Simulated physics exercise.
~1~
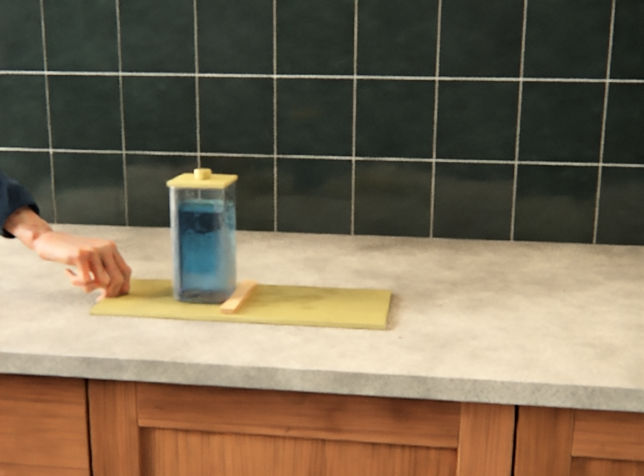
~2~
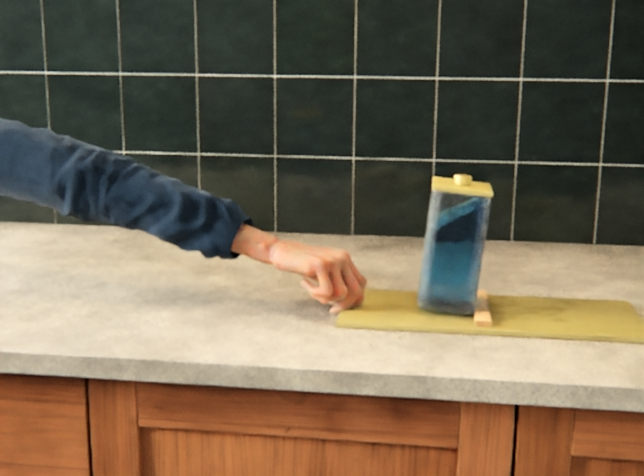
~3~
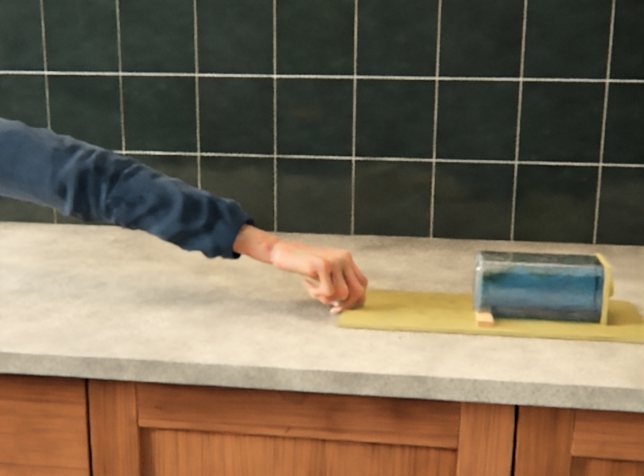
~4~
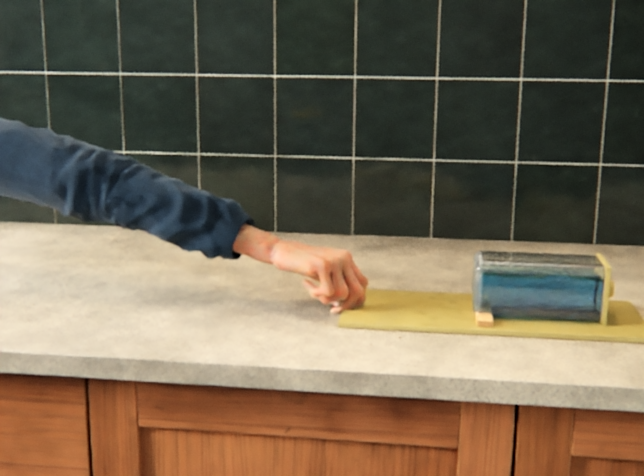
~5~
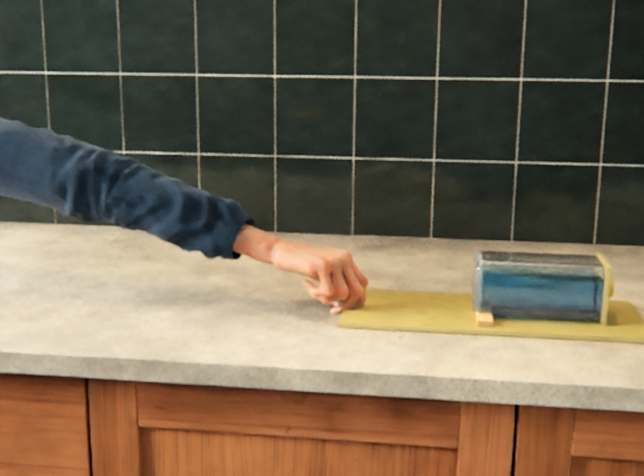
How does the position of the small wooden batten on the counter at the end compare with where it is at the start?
The batten begins left of the middle of the view and ends well to the right of there, having travelled along with the board.
